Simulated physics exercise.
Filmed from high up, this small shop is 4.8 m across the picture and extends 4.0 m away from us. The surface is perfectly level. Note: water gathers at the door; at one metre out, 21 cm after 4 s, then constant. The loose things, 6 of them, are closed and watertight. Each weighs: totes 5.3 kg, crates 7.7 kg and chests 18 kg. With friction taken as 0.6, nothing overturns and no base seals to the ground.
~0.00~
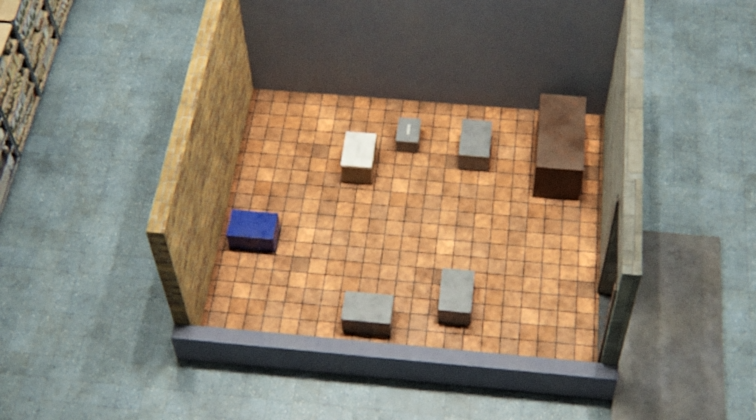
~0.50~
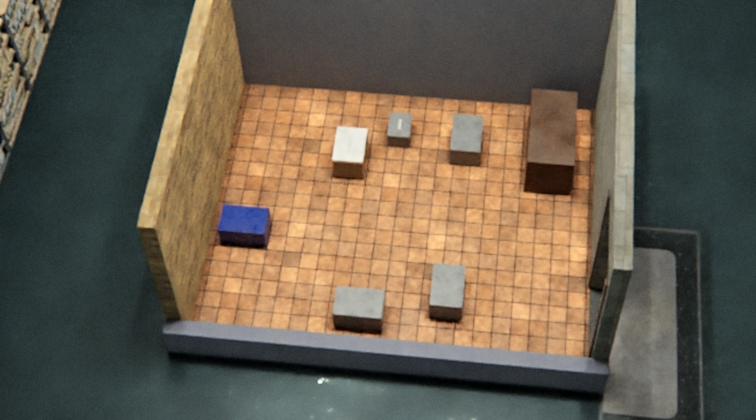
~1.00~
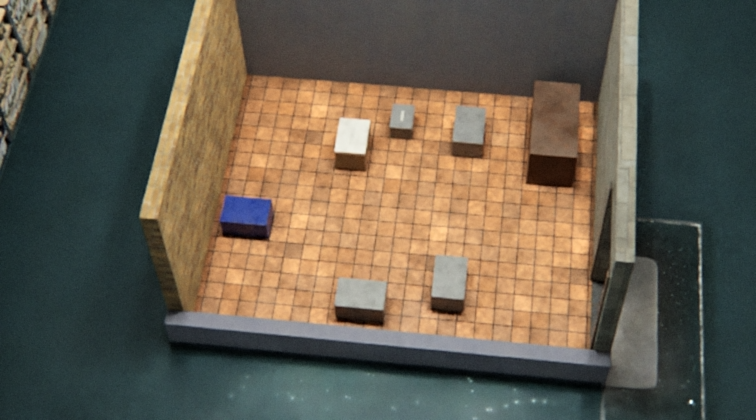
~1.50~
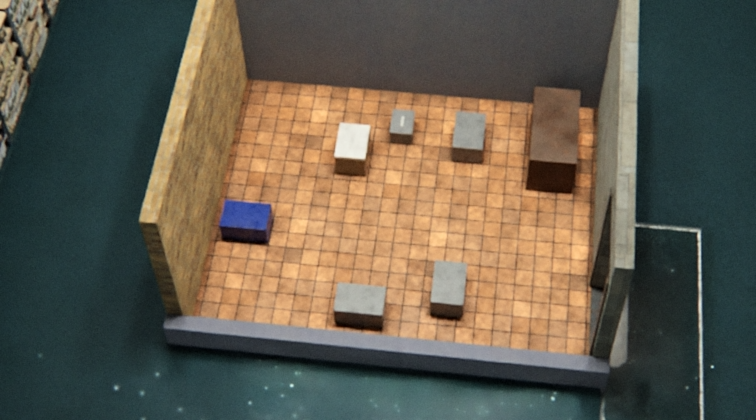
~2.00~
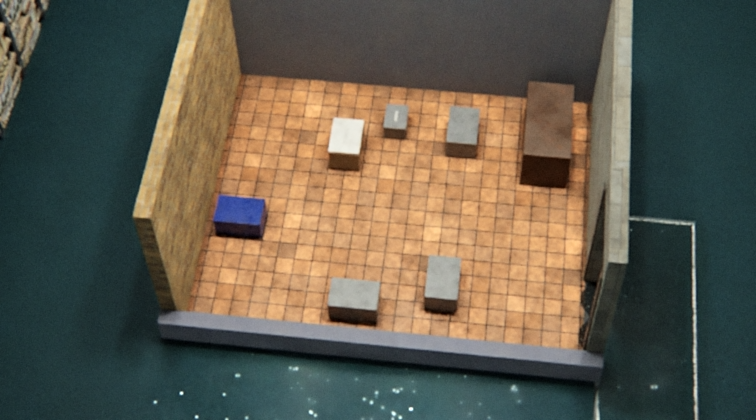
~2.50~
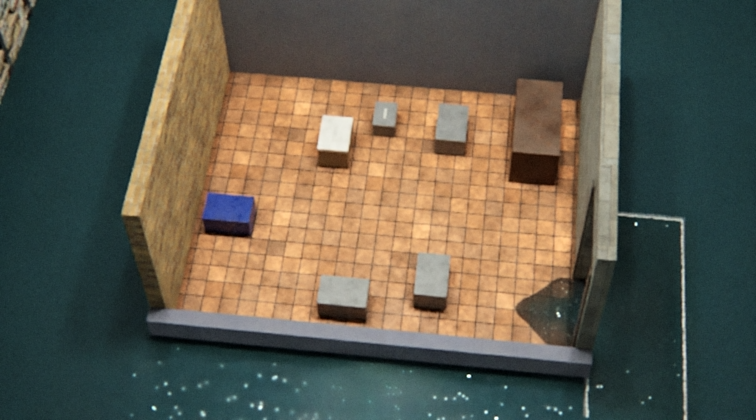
A small walled shop with a tiled floor sat still, its scattered crates and boxes unmoved, while the ground outside turned dark and wet, and then a little water crept in at the right-hand doorway.
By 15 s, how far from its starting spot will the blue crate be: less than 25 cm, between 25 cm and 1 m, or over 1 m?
The blue crate ends up more than 1 m away.
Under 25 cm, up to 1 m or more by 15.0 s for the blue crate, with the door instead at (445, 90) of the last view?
Well, the blue crate really gets moving far.
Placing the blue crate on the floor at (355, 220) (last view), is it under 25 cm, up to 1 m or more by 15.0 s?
Answer: It covers a big distance.
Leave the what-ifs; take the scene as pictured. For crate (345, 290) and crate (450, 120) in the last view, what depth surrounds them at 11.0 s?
Depth approx. 8 cm / 3 cm.
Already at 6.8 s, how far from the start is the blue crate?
Roughly 0 centimetres by that point.
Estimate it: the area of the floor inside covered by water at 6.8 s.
Roughly 15 m2.
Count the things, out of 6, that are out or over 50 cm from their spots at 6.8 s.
2 in all.
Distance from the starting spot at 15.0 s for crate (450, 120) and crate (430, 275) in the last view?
The first is 200 cm from its start, the second 200 cm.
After 3.5 s the blue crate is near (228, 208), 0.0 m from its start, aground; 0 afloat.
After 6.8 s the blue crate is near (228, 207), 0.0 m from its start, aground; 1 afloat.
After 11.0 s the blue crate is near (263, 84), 2.0 m from its start, afloat; 4 afloat.
After 15.0 s the blue crate is near (464, 117), 3.3 m from its start, afloat; 6 afloat.
